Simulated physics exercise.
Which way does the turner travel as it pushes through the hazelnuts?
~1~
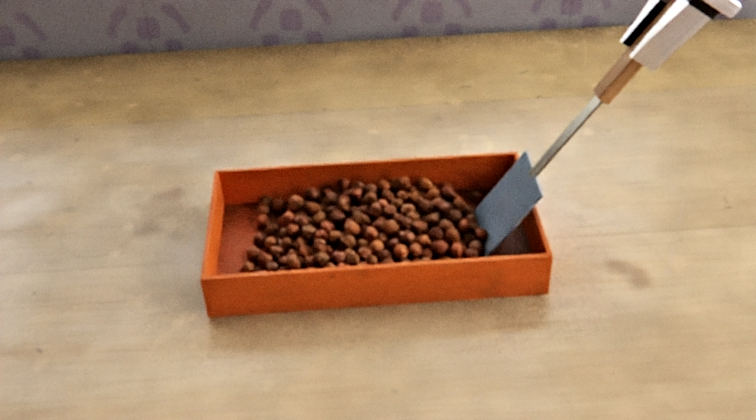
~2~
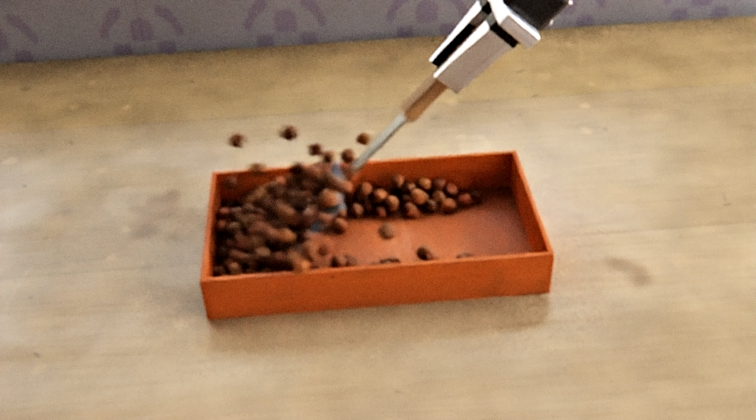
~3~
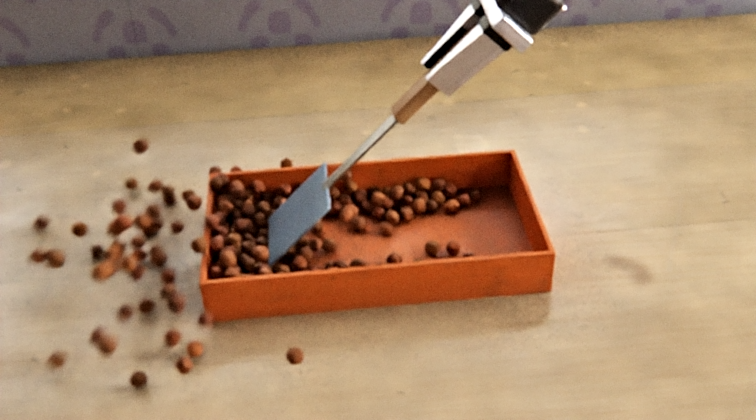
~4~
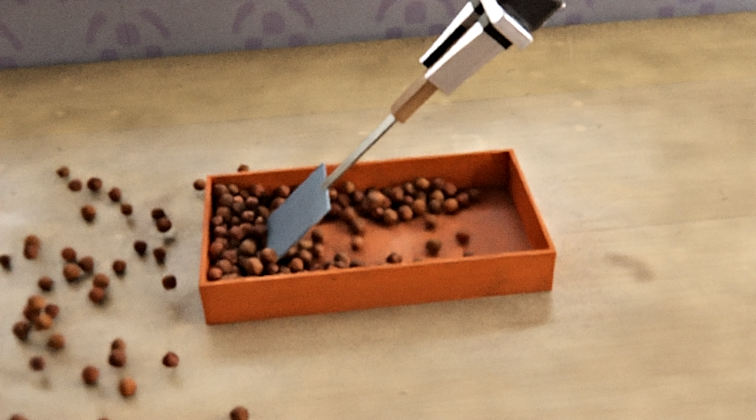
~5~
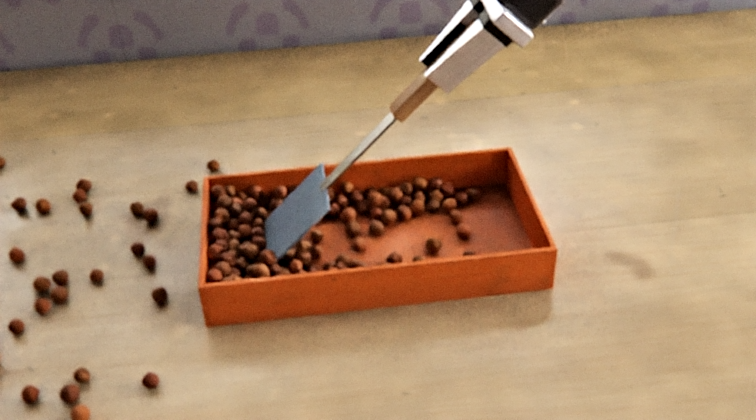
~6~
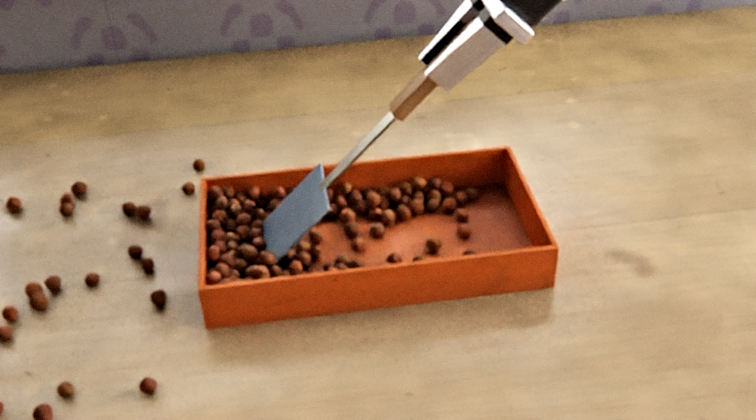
The turner moves to the left, going from the right end of the trough toward its left part.
